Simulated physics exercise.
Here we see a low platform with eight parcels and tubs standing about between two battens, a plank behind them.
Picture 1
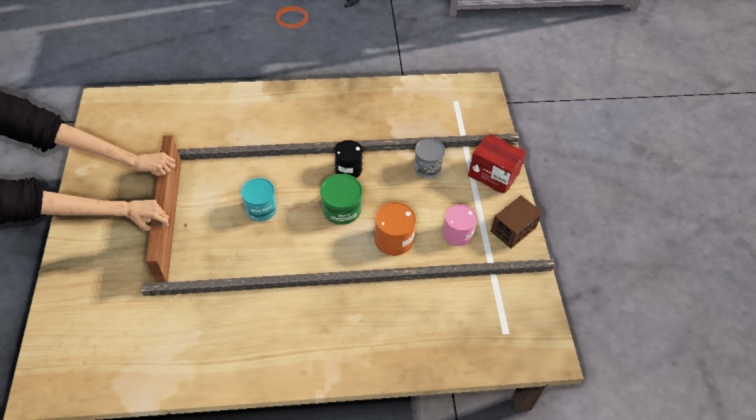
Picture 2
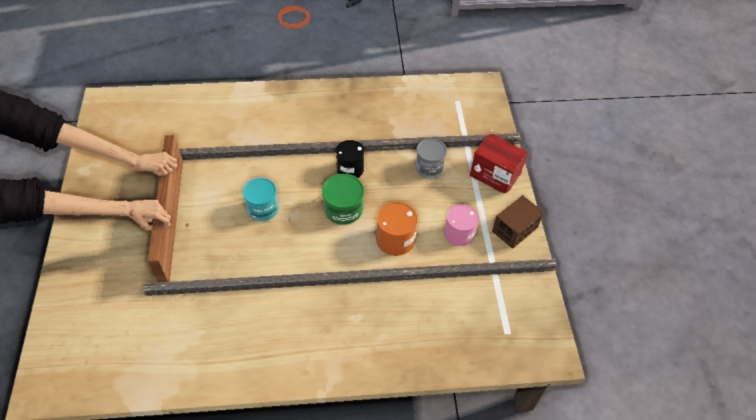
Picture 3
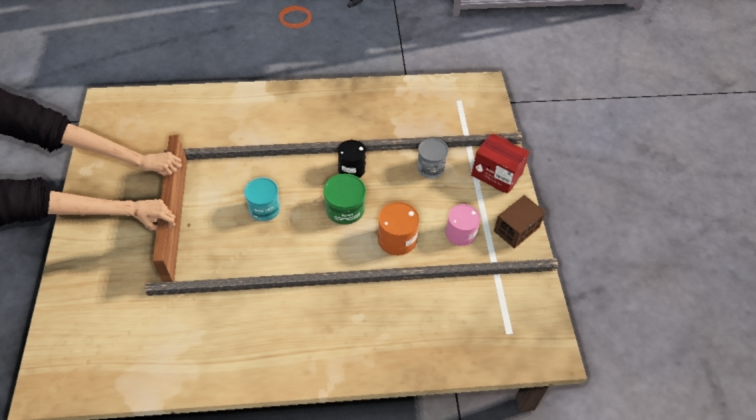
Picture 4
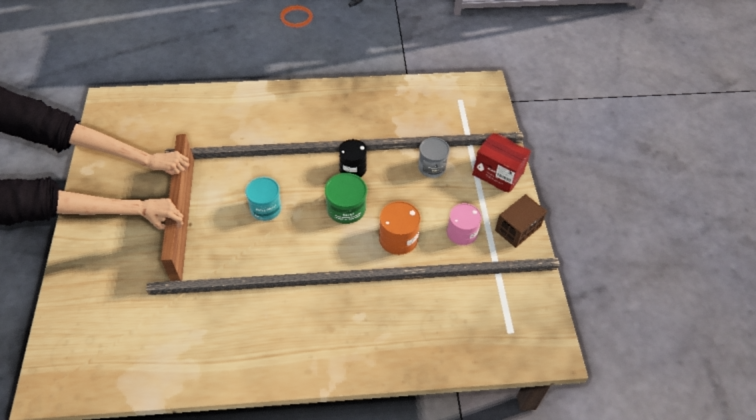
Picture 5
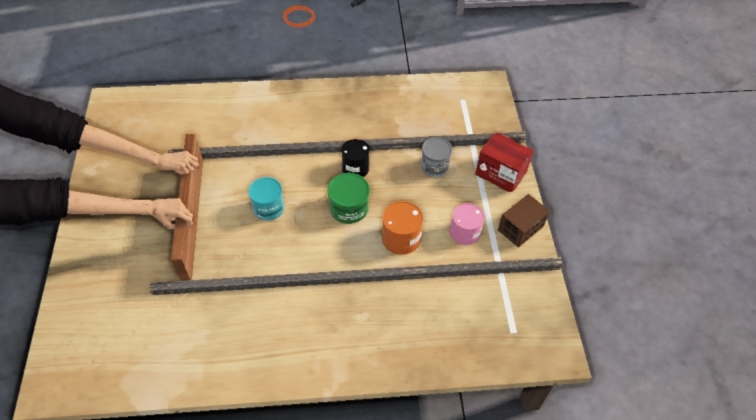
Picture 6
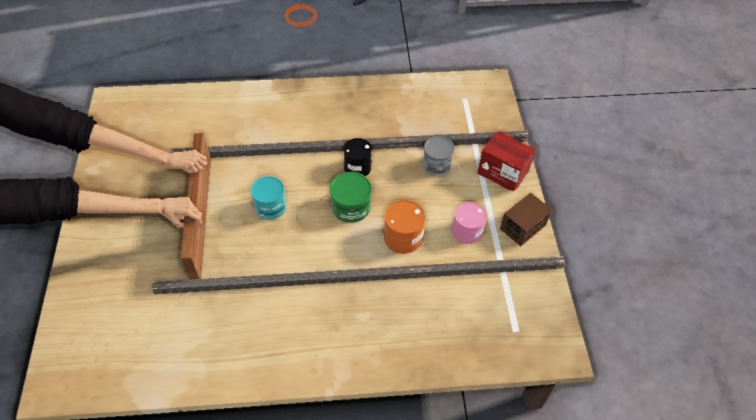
Two hands slid a wooden plank a short way to the right between two dark rails on a table, while the colourful tubs and boxes in front of it stayed practically still.
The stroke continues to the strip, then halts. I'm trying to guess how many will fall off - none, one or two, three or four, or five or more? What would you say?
I'd say one or two.
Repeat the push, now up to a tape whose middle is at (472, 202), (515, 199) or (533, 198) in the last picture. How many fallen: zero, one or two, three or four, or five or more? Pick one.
Taking the places in the order asked: 1 or 2, then 5 or more, then 5 or more.
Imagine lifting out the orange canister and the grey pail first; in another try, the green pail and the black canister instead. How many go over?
That makes 0 fallen, then 1 fallen in the other try.
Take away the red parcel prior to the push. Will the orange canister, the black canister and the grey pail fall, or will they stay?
I'd say the orange canister stays aboard, the black canister stays aboard and the grey pail stays aboard.
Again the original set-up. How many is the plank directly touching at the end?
The count comes out at 3.
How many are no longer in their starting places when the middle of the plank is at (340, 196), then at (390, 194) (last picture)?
Note: First position 2; second position 4.
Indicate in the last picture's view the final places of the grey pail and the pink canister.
The first ends close to (521, 155), the second close to (551, 226).
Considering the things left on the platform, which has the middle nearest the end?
Pink canister.
A little later, none off yet; brown crate at rest near (526, 219); red parcel at rest near (506, 161); pink canister at rest near (469, 223).
When it is over, the number that fall off is one or two; down, red parcel and brown crate.
